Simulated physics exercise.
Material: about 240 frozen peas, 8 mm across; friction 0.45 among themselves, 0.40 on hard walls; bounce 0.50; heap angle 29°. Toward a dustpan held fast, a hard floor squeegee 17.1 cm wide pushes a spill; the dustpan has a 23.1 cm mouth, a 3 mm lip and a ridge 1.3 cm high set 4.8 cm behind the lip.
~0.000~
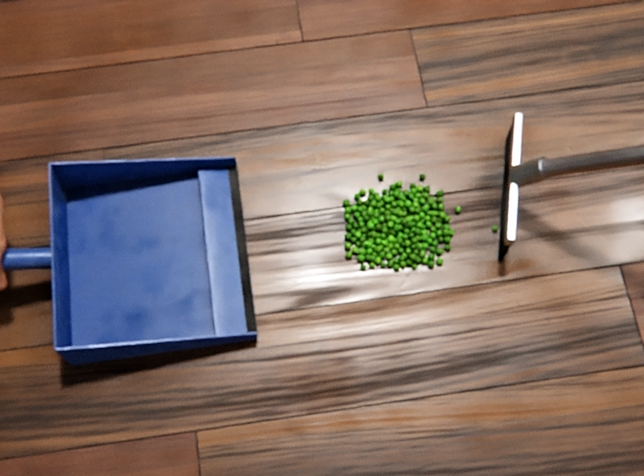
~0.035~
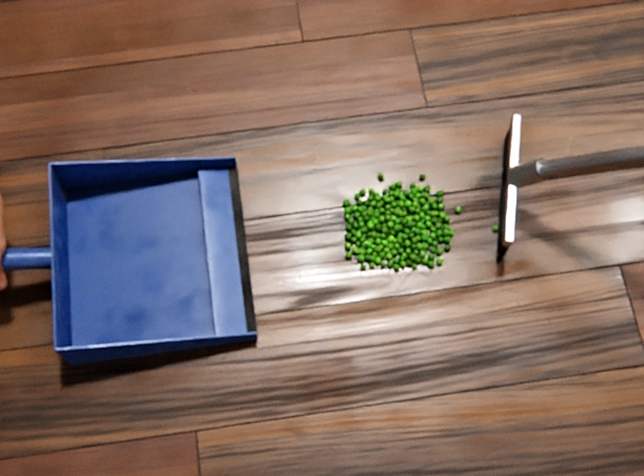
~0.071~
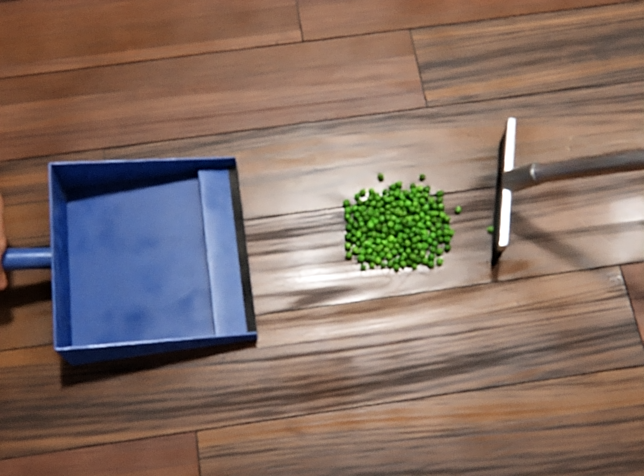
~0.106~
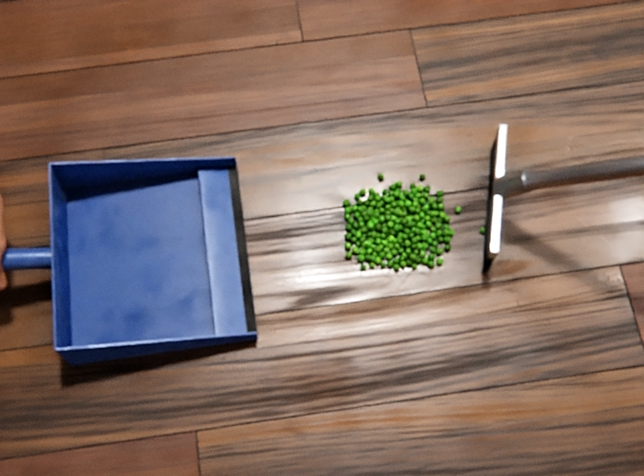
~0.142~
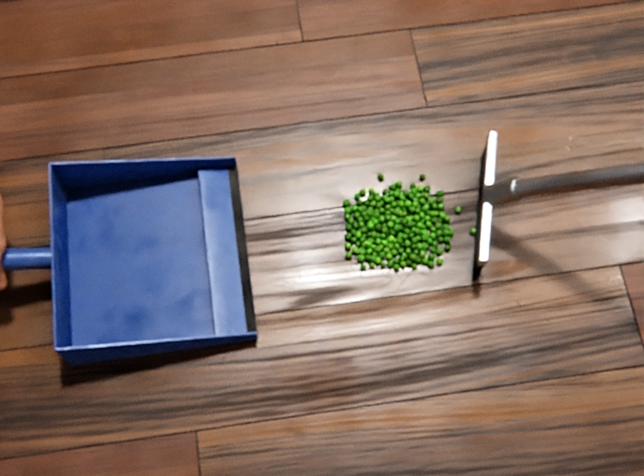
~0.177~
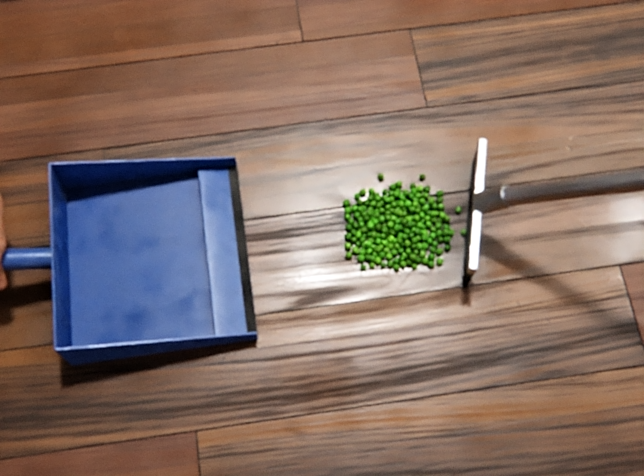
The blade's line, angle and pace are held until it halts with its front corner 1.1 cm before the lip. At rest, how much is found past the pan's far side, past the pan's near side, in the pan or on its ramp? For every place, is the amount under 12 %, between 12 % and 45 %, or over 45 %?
One by one: Far side: A tiny portion; near side: A tiny portion; pan: A tiny portion.
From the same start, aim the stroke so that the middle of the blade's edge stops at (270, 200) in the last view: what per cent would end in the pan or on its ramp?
About 20 per cent.
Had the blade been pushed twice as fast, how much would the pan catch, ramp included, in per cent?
It would come to roughly 5 percent.
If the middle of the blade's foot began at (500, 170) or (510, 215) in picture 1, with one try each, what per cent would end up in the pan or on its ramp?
Estimates: 0 percent and 0 percent.
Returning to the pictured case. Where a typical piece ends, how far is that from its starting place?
It works out to roughly 8 cm.
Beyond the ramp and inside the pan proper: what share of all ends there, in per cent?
Around 0 in a hundred.
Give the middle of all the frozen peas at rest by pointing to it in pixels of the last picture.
My guess is close to (328, 228).
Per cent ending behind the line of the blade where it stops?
Around 60 per cent.
After 0.47 s, middle of the blade 16 cm from the lip; 0 % over the lip, far side 0 %, near side 0 %.
Then, at 0.67 s, middle of the blade 8 cm from the lip; 0 % over the lip, far side 0 %, near side 5 %.
Then, at 0.98 s, middle of the blade 4 cm from the lip; 0 % over the lip, far side 0 %, near side 5 %.
In the end, at 1.4 s, far side 0 %, near side 5 %, pan 0 %, in front of the lip or behind the blade 95 %.
